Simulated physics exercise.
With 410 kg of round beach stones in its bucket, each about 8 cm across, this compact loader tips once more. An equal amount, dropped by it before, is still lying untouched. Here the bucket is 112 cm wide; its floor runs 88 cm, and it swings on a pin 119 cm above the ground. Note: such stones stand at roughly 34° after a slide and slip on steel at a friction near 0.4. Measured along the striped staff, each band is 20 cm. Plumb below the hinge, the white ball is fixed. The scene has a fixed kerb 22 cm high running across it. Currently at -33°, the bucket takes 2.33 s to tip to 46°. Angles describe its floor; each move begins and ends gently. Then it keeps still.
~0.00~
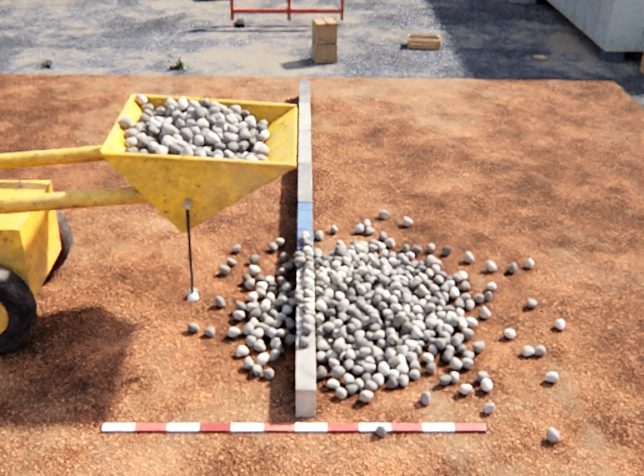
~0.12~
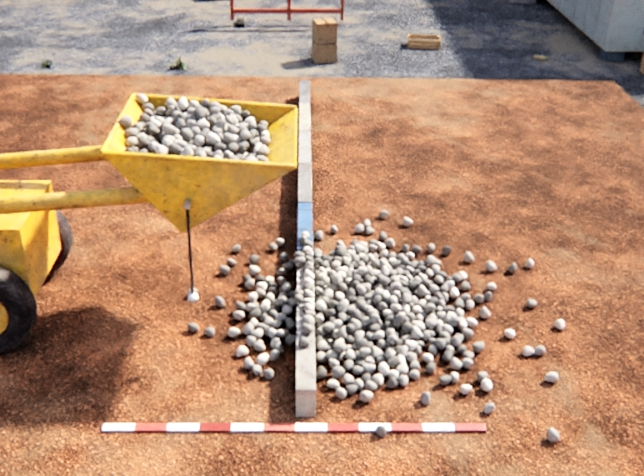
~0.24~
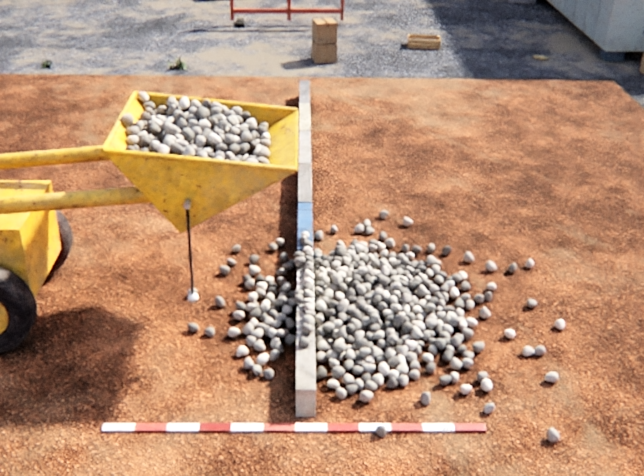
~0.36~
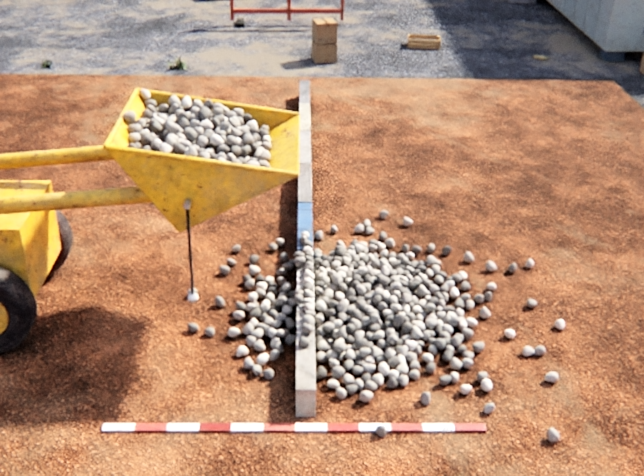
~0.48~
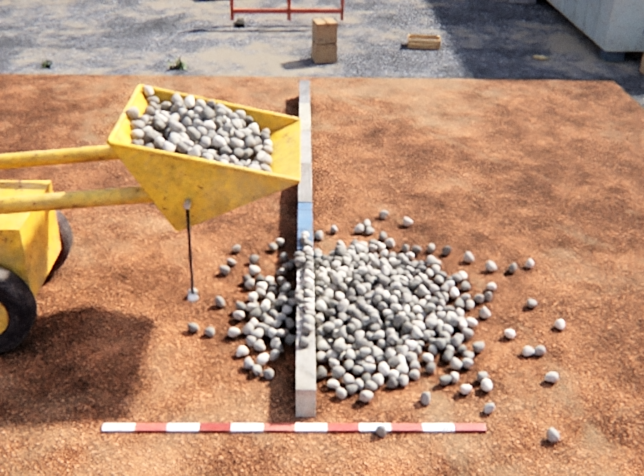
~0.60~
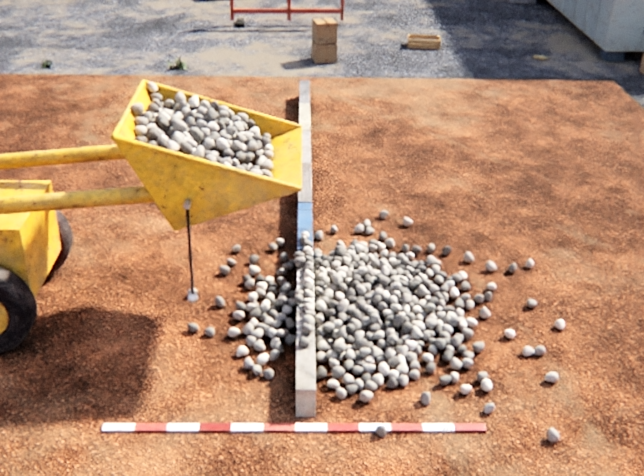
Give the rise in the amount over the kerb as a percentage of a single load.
50 %.
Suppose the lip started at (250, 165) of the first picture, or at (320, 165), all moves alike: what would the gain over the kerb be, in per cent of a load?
Some 5 percent first and 85 percent second.
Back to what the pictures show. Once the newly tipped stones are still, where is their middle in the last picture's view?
Around (309, 294).
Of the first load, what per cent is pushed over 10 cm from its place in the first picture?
Close to 10 in a hundred of them.
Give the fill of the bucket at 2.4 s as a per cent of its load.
Held: Around 0 % of the load.
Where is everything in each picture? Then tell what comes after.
In the first picture, lip at (295, 166), floor tilted -33°, highest stones at (189, 113). The earlier load is highest near (304, 283), 27 cm above ground level, 16 % on this side of the kerb, 84 % over the kerb.
In the second picture, the bucket is at -32°, its lip at (296, 167); the top of the load is at (190, 112); the stones move at 0.0 m/s on average.
In the third picture, lip at (297, 170), floor tilted -31°, highest stones at (187, 111); the stones move at 0.1 m/s on average.
In the fourth picture, lip at (298, 175), floor tilted -28°, highest stones at (186, 109); the stones move at 0.1 m/s on average.
In the fifth picture, the bucket is at -24°, its lip at (300, 181); the top of the load is at (177, 110); the stones move at 0.1 m/s on average.
In the sixth picture, lip at (301, 189), floor tilted -20°, highest stones at (169, 106); the stones move at 0.2 m/s on average.
After 1.8 s the floor is at 34°; in per cent of one load, 69 in the bucket, 37 on this side of the kerb, 93 over the kerb; the foremost stones are at (529, 310).
After 2.4 s the floor is at 46°; in per cent of one load, 0 in the bucket, 67 on this side of the kerb, 132 over the kerb; the foremost stones are at (529, 310).
After 2.8 s the floor is at 46°; in per cent of one load, 0 in the bucket, 66 on this side of the kerb, 134 over the kerb; the foremost stones are at (529, 310).
After 5.4 s the floor is at 46°; in per cent of one load, 0 in the bucket, 66 on this side of the kerb, 134 over the kerb; the foremost stones are at (529, 310). Net gain over the kerb, 50.
